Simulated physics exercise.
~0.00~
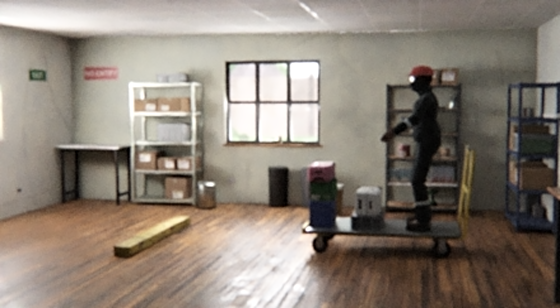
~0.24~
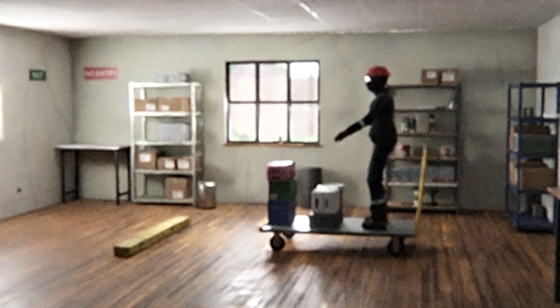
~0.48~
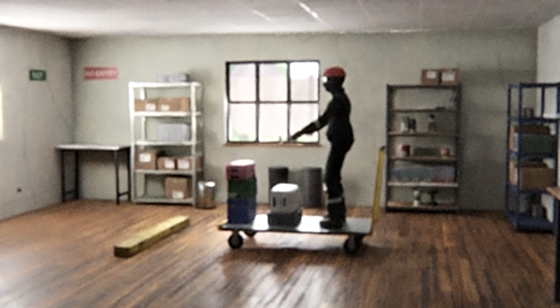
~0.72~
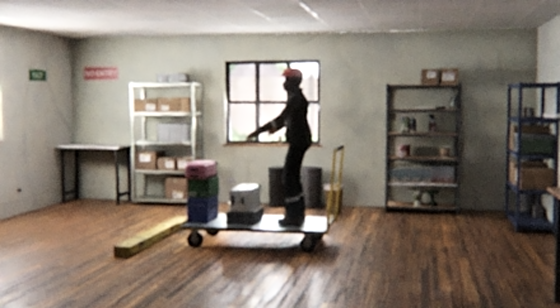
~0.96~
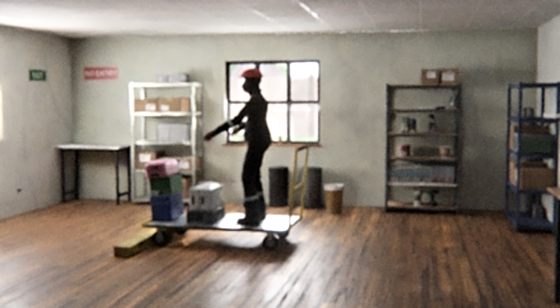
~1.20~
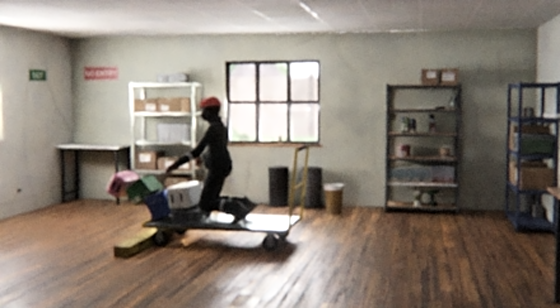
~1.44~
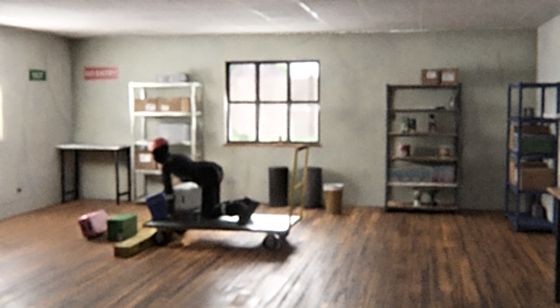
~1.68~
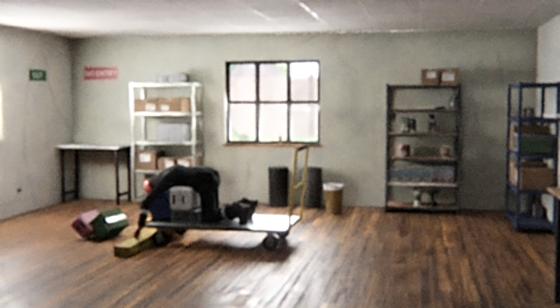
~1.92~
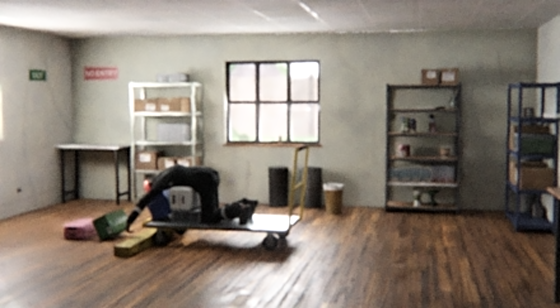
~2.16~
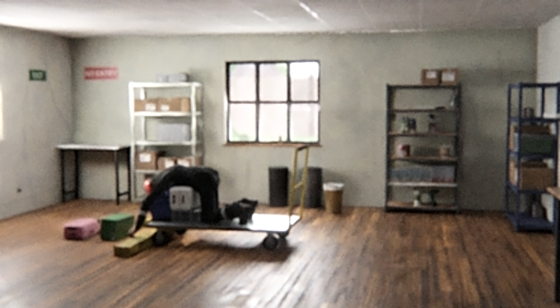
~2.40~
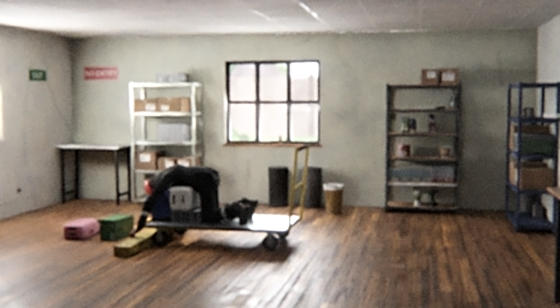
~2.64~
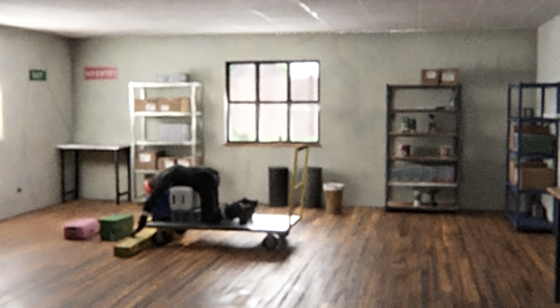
A dark figure in a red cap stands on a flatbed trolley rolling left across a wooden-floored storeroom, seen from a fixed side-on view. Ahead of the figure ride a stacked pink case and green parcel, with pale and grey boxes behind them; shelves and a bright window line the back wall. The trolley meets a yellow beam on the floor and stops. The pink and green pieces tumble over the front onto the floor, while the figure drops to its knees and folds forward over the pale case. It ends slumped there, hips still above the deck, everything motionless.
